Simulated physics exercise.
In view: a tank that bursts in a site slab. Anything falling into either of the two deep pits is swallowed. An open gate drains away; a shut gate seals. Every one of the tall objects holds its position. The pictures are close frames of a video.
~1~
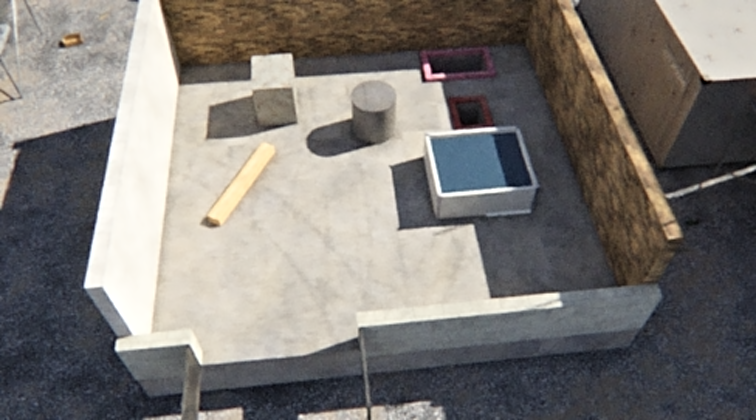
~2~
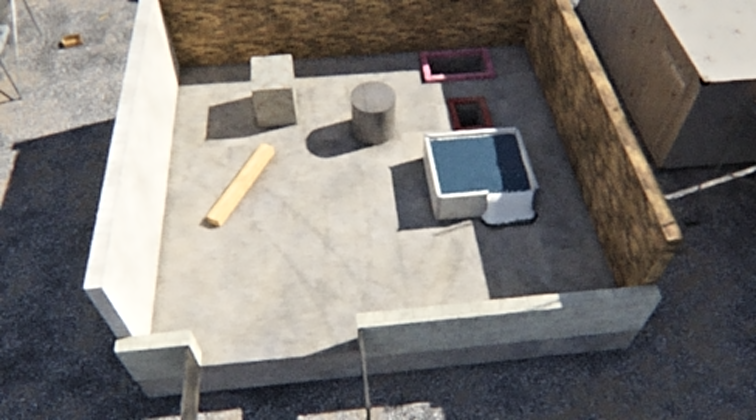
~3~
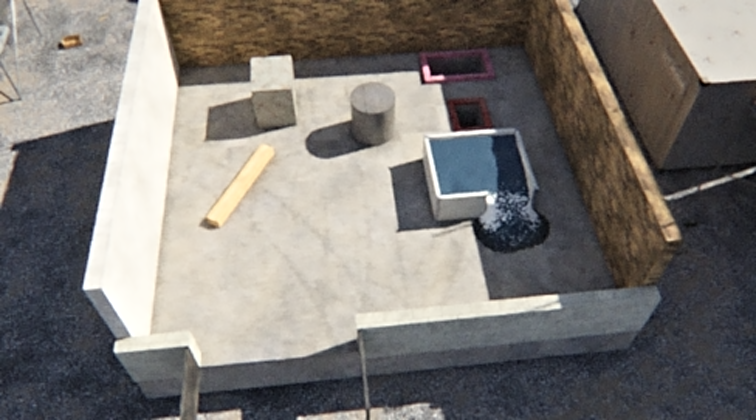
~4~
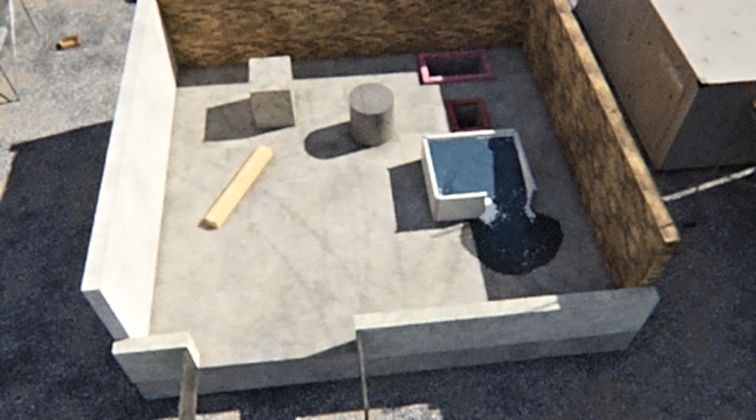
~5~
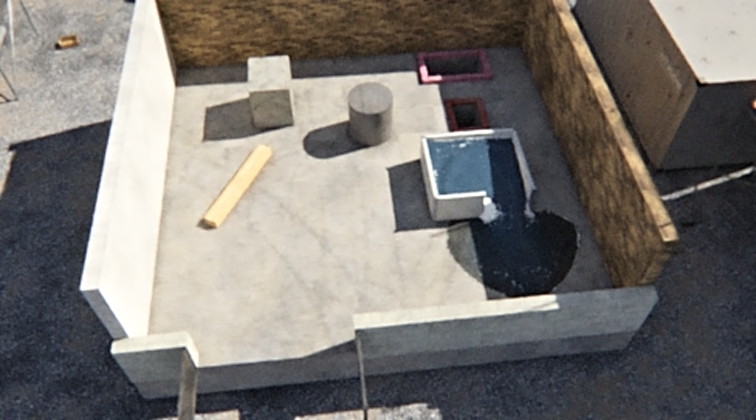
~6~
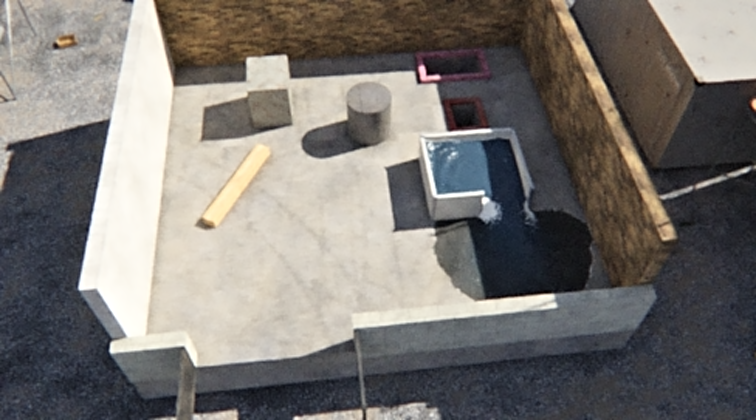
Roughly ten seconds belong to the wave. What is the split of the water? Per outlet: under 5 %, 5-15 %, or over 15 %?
Outlets: Gate - 5-15 %; pink pit - under 5 %; red pit - under 5 %.
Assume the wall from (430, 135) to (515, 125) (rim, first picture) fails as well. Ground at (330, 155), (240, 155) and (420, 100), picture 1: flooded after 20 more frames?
Note, points one to three: Unreached / unreached / reached and soaked.
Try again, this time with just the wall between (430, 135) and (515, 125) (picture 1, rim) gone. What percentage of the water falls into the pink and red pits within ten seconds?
In percent: Pink 8, red 25.
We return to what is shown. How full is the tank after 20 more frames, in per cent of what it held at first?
Close to 34 %.
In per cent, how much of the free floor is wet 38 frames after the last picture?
About 50 per cent.
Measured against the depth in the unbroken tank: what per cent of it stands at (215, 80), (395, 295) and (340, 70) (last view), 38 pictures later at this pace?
In order: Roughly 0, 8 and 0 in a hundred.
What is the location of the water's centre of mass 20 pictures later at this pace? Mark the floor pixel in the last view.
I'd say near (490, 244).
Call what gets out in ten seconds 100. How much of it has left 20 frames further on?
I'd put it near 5 in a hundred.
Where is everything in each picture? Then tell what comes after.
In the first frame, the tank at (480, 163) is whole and still.
In the second frame, water pours out at (508, 204) and has run to (533, 216).
In the third frame, water pours out at (507, 206) and has run to (495, 248).
In the fourth frame, water pours out at (505, 207) and has run to (506, 270).
In the fifth frame, the front is at (536, 294), out from the gap at (504, 206).
In the sixth frame, the front is at a hidden place, out from the gap at (503, 205).
A moment on, water covers 10 % of the floor; the gate 0 %, the pink pit 0 %, the red pit 0 %.
Next, water covers 15 % of the floor; the gate 0 %, the pink pit 0 %, the red pit 0 %.
Then, water covers 25 % of the floor; the gate 0 %, the pink pit 0 %, the red pit 0 %.
Later, water covers 50 % of the floor; the gate 2 %, the pink pit 0 %, the red pit 0 %.
In the end, water covers 65 % of the floor; the gate 7 %, the pink pit 0 %, the red pit 0 %.
